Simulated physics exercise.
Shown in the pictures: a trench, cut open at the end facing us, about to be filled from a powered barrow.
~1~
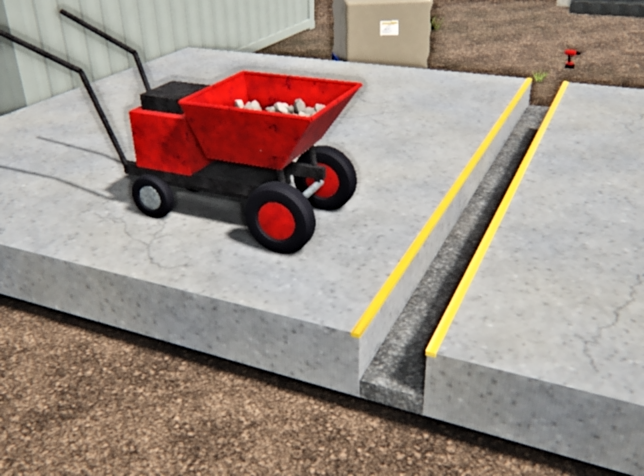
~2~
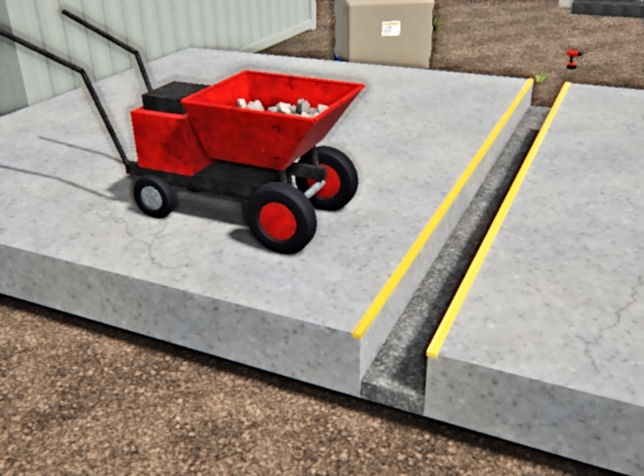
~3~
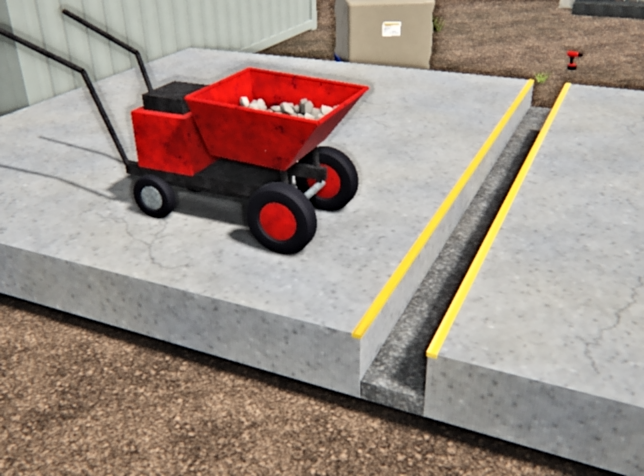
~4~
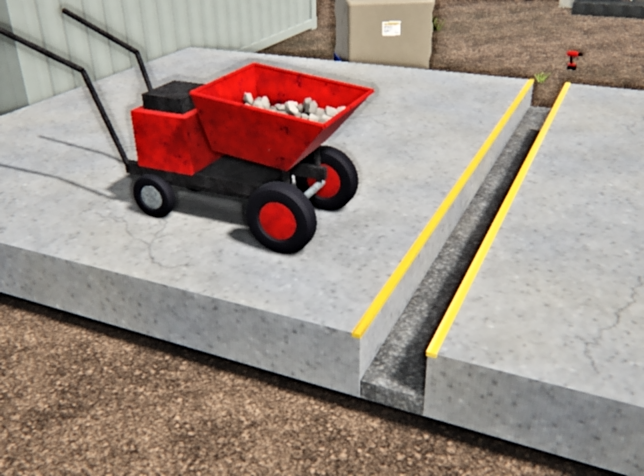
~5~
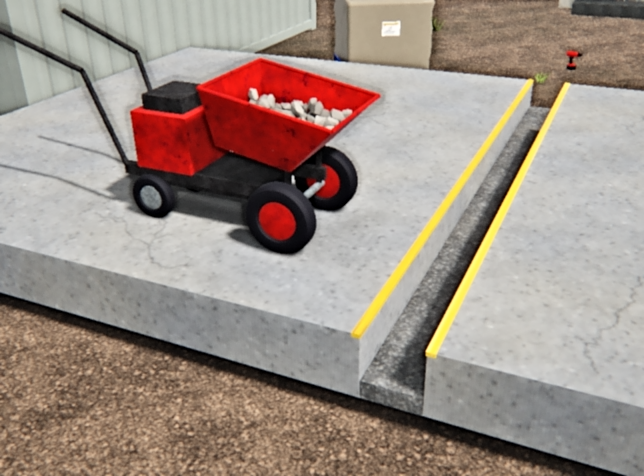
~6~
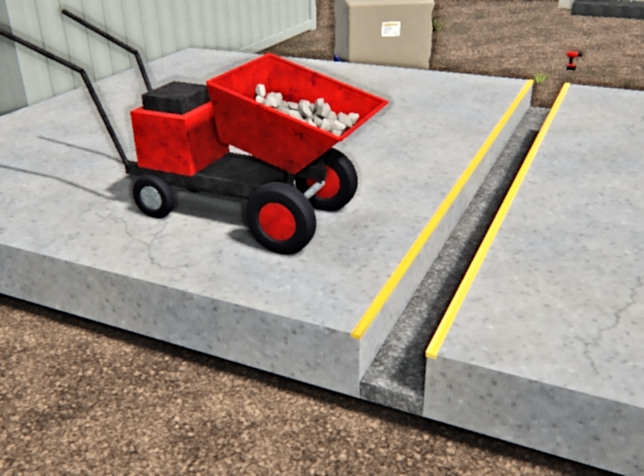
A red barrow's skip of broken stones tilts gradually forward beside a narrow trench.
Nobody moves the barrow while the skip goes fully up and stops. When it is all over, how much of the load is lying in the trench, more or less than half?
By then the trench holds more than half of it.
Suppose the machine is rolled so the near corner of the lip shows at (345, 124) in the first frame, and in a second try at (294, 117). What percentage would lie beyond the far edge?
10 % and 0 %.
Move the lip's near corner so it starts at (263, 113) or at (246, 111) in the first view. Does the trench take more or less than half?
Spot 1 gives the minor portion, spot 2 gives the minor portion.
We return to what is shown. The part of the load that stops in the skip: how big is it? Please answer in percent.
Roughly 0 per cent of the load.
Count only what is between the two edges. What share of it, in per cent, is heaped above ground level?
0 %.
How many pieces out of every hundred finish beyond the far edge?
Call it some 0 percent of the pieces.
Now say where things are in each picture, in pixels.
In the first frame, lip of the skip (311, 119), level; top of the load (281, 111), broken stones; first edge of the trench (379, 298); far edge (450, 314), the trench over half as wide as the skip, and about as deep as wide.
In the second frame, lip of the skip (314, 121), level; top of the load (284, 111).
In the third frame, lip of the skip (318, 123), tipped barely; top of the load (278, 117).
In the fourth frame, lip of the skip (324, 126), tipped a little; top of the load (272, 115).
In the fifth frame, lip of the skip (331, 132), tipped a little; top of the load (263, 114).
In the sixth frame, lip of the skip (340, 140), tipped clearly; top of the load (269, 111); first edge of the trench (380, 299); far edge (450, 315).
Just after the last frame, skip tipped steeply; every one in the skip.
A moment on, skip tipped right over; almost all in the skip; just a few short of the trench; about a tenth in or heaped over the trench.
Further on, skip tipped right over; about a tenth in the skip; just a few short of the trench; the larger part in or heaped over the trench.
When it is over, skip tipped right over; every one in or heaped over the trench; not one beyond it.
